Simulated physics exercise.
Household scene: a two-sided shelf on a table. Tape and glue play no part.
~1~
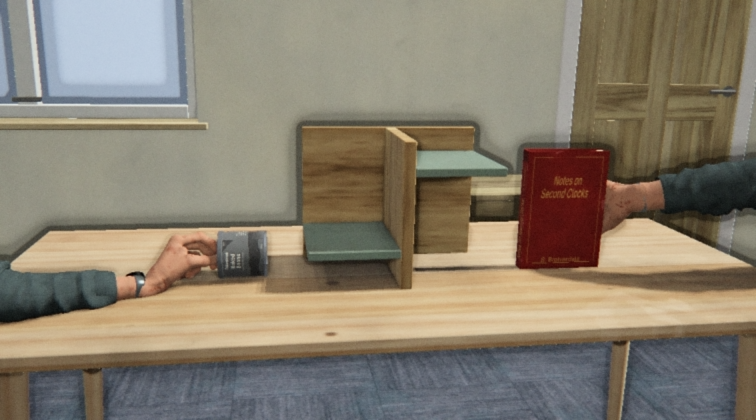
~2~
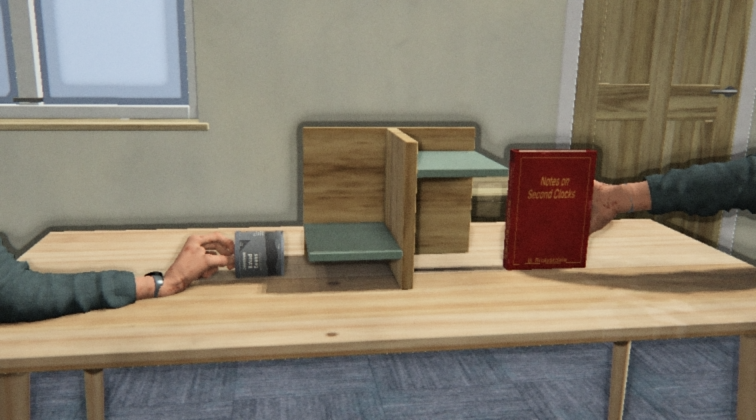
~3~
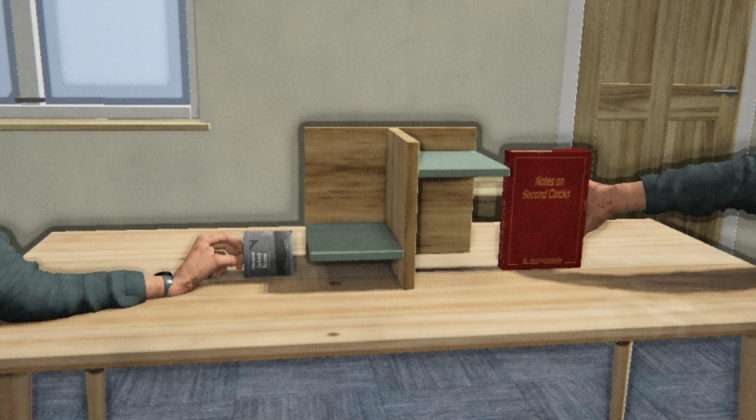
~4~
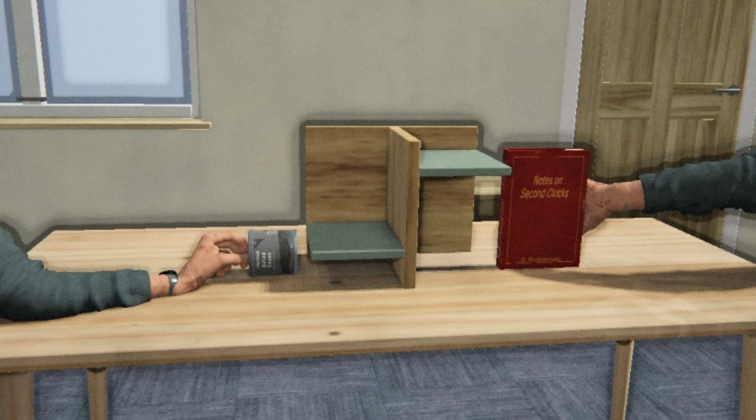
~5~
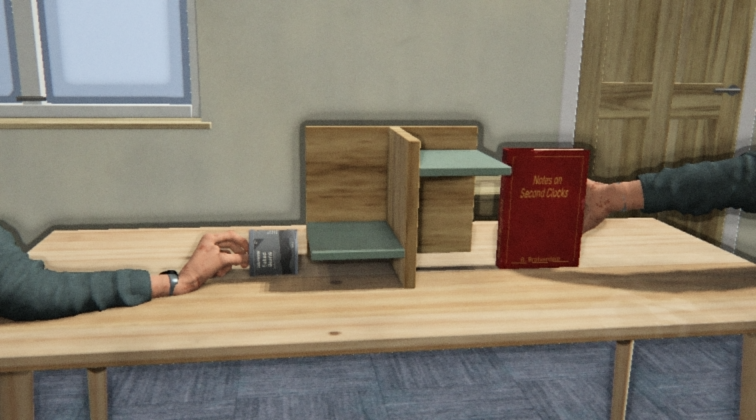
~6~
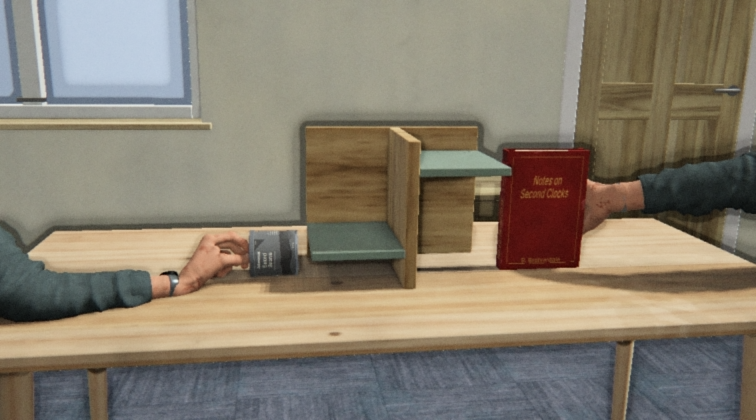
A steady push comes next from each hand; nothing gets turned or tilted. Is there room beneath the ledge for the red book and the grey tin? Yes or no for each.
Red book: No; grey tin: No.
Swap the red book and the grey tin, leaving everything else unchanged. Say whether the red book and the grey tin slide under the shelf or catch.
Red book: Blocked; grey tin: Clear.
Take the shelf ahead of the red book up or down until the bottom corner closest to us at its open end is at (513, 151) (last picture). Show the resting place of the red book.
It ends up near (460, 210).
Then, 0.22 s after the last picture, red book sliding up to the opening near (534, 210); grey tin sliding up to the opening near (282, 253).
Then, 0.54 s after the last picture, red book stopped at the opening near (531, 210); grey tin stopped at the opening near (286, 253).
At rest, the red book is too tall, near (531, 210); the grey tin is too tall, near (286, 253).
